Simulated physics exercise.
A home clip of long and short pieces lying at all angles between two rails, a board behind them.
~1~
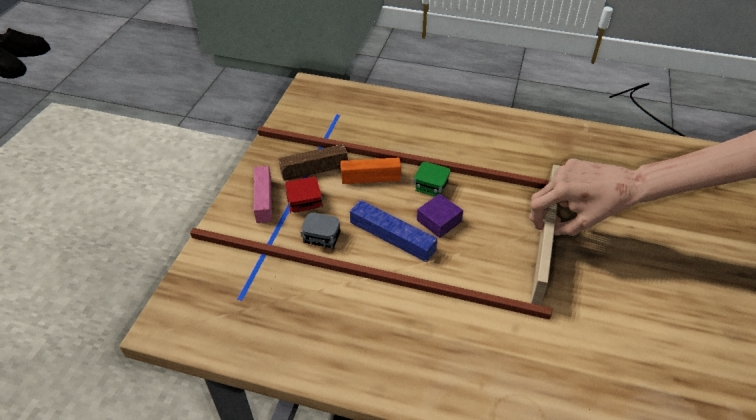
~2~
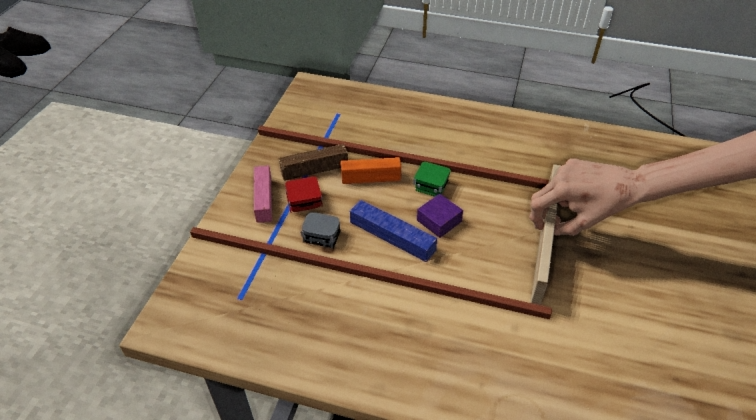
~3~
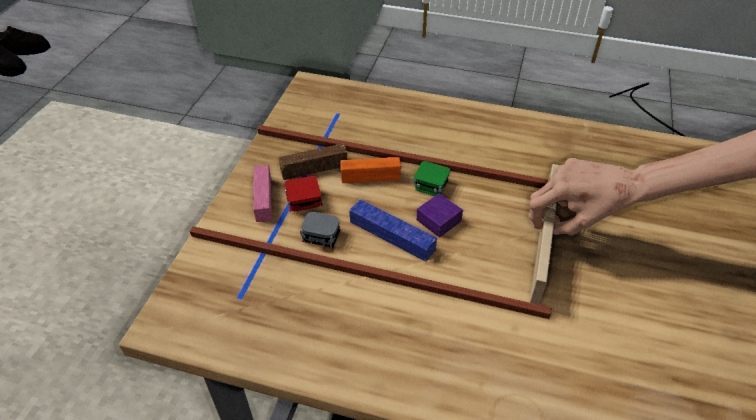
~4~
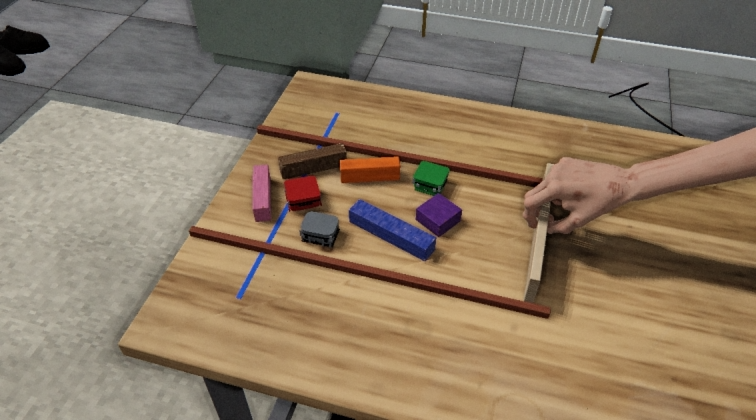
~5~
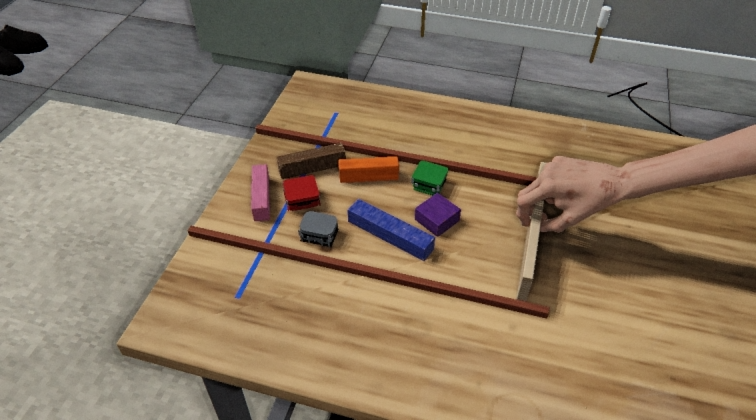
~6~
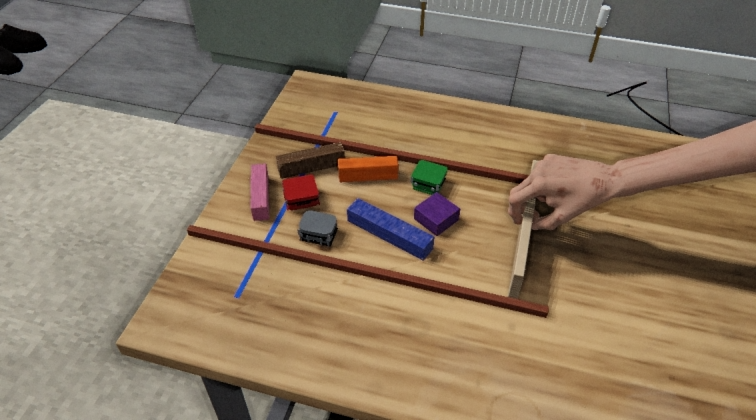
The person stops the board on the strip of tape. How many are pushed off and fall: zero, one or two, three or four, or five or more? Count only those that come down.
As it turns out, the number that fall off is one or two.
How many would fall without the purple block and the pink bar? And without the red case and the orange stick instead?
1 in the first case, 0 in the second.
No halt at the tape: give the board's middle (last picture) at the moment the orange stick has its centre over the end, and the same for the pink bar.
Its middle is around (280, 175) and around (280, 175).
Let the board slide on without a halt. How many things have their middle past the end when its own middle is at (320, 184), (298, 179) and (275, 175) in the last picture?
In that order 0, 1 and 3.
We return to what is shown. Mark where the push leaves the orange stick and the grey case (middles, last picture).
First (250, 157), then (253, 228).
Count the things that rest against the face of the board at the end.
That makes 4.
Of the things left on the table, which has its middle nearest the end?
That is the pink bar.
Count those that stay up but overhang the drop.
That would be 4.
Soon after, none off yet; pink bar at rest near (260, 192); brown bar at rest near (311, 160); red case at rest near (301, 194).
After that, none off yet; pink bar at rest near (259, 191); brown bar at rest near (311, 160); red case displaced about its own width near (282, 185).
And then, none off yet; pink bar displaced a little near (225, 195); brown bar displaced a little near (288, 149); red case displaced well along near (233, 172).
In the end, the number that fall off is one or two; gone, red case.
